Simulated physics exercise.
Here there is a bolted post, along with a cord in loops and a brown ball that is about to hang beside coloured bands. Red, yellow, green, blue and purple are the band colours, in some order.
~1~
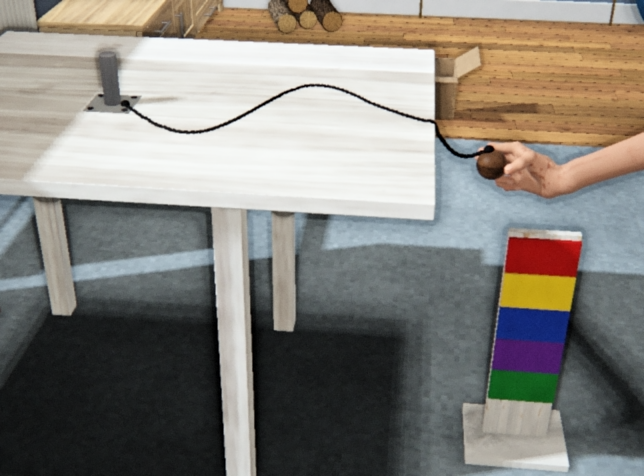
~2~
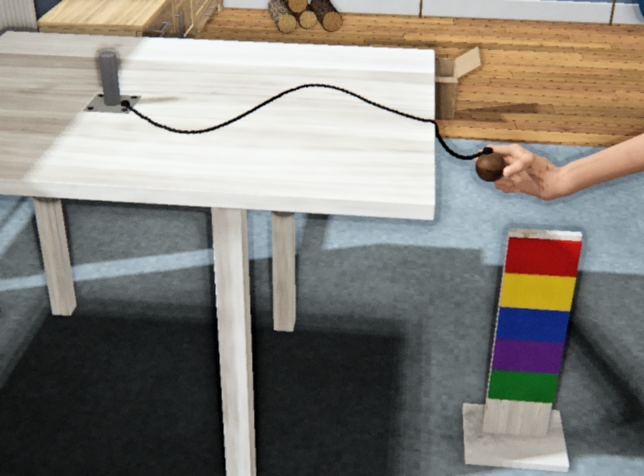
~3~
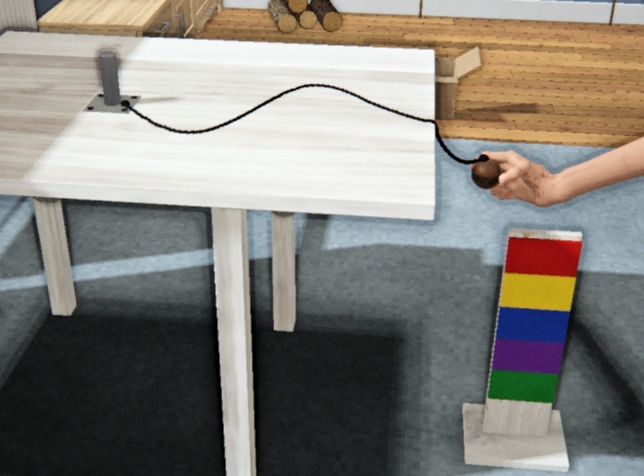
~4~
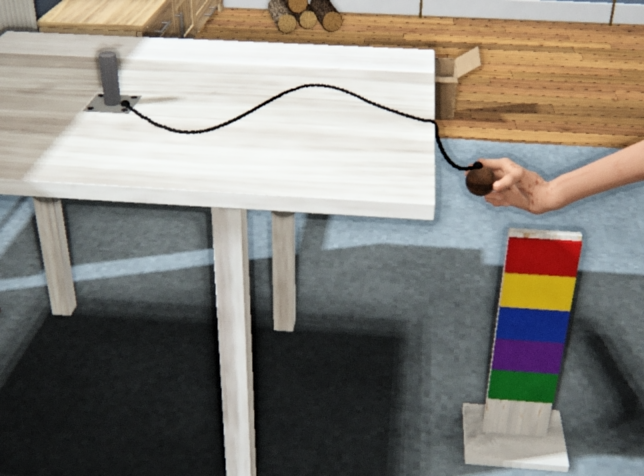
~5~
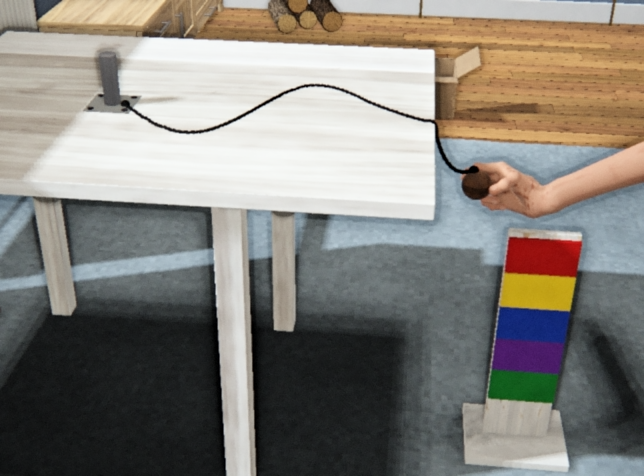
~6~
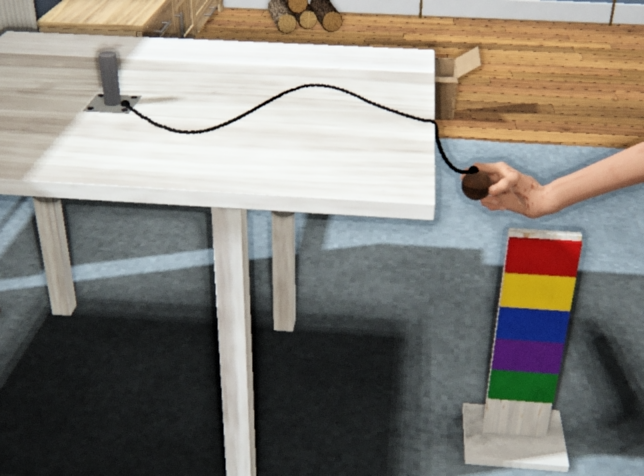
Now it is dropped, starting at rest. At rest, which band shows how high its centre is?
The blue band shows it.
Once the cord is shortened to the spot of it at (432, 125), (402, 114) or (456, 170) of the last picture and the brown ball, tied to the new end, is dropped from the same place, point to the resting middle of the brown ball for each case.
Try by try, the places come out as (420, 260), (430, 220) and (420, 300).
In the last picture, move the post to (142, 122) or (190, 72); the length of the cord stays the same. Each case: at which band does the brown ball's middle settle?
Case by case: Purple, then purple.
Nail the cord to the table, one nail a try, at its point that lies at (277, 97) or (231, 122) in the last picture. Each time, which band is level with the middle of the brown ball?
Red, then yellow.
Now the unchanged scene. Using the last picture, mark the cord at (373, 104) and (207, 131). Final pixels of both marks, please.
They finish close to (433, 174) and close to (245, 110).
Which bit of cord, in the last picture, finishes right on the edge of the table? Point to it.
You'll find it somewhere around (339, 89).
A little later, ball near (438, 305); level with blue.
Next, ball near (408, 308); level with blue.
When it is over, ball near (421, 311); level with blue. Its centre hangs level with the blue band.
